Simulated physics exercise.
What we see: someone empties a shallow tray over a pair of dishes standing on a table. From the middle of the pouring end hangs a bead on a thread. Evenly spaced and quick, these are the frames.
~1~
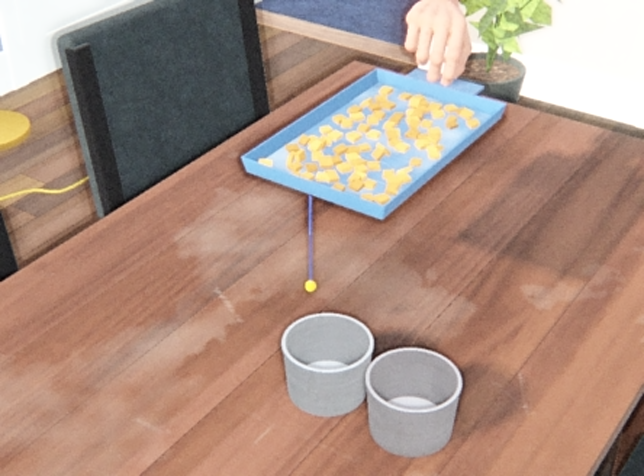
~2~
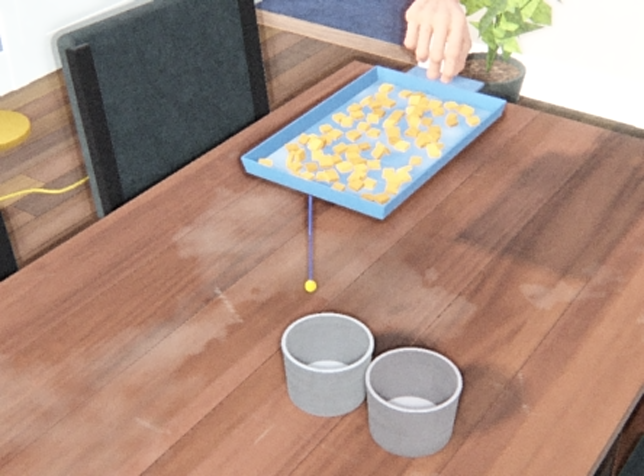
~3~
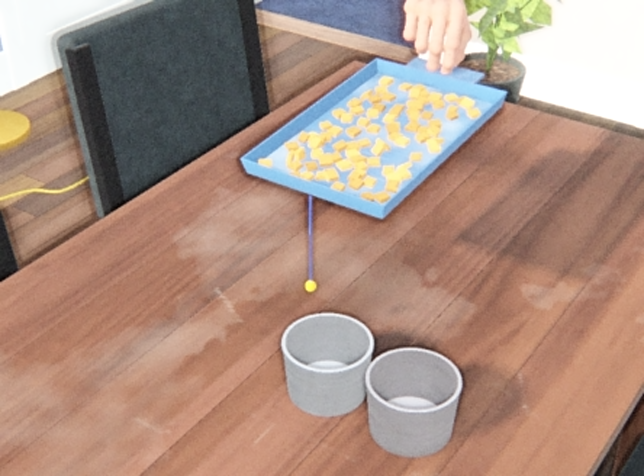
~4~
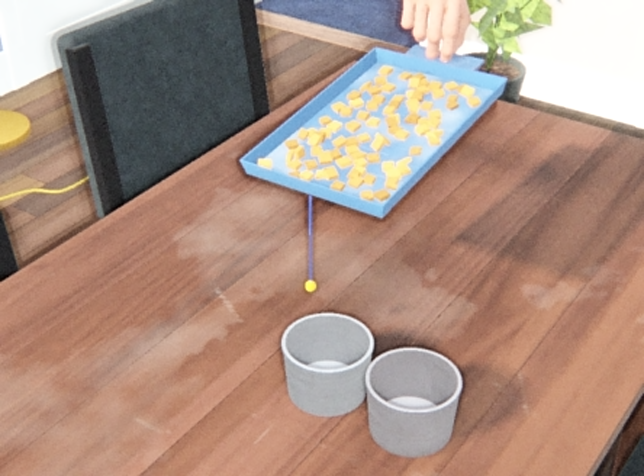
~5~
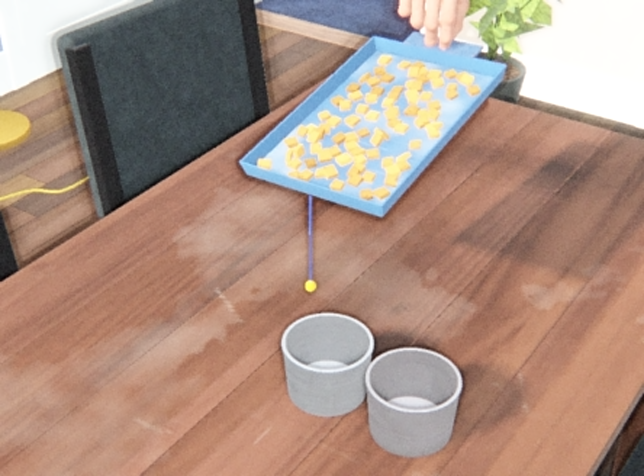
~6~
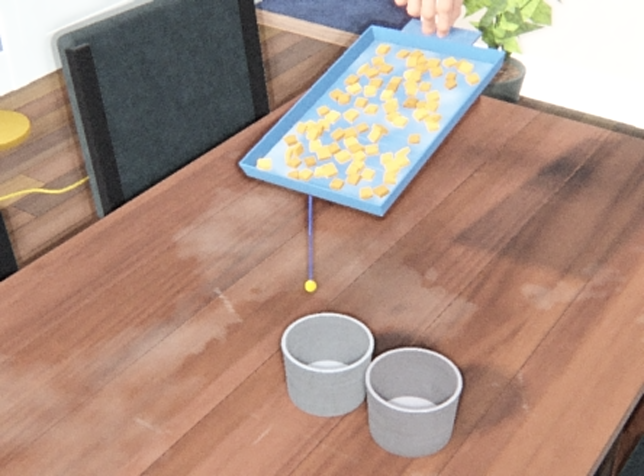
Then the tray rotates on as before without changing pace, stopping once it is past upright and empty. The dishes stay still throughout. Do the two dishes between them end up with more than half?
A lesser share is caught.
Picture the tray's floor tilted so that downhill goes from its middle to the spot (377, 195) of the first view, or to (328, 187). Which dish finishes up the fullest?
The first try favours the left of the two, the second the left of the two.
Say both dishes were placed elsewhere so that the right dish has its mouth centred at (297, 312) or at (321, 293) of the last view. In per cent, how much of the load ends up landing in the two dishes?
First placement: 60 per cent; second placement: 10 per cent.
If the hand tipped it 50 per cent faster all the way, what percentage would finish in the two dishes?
It would be some 20 in a hundred.
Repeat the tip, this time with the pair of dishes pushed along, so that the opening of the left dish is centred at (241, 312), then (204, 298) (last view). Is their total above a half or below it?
Catch, run one: Past the halfway mark; run two: Past the halfway mark.
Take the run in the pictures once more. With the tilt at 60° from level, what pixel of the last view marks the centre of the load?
Roughly at (307, 143).
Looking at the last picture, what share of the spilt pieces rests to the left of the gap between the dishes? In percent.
Roughly 100 in a hundred.
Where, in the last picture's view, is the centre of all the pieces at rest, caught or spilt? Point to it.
Around (244, 355).
Just after the last frame, tray tipped steeply; every one on the tray.
A moment on, tray tipped right over; almost all on the tray; just a few outside both; about a tenth in the air.
Further on, tray tipped past a quarter turn; about a tenth in the left dish; the larger part outside both.
When it is over, tray tipped past a quarter turn; not one in the right dish; about a tenth in the left dish; the larger part outside both.
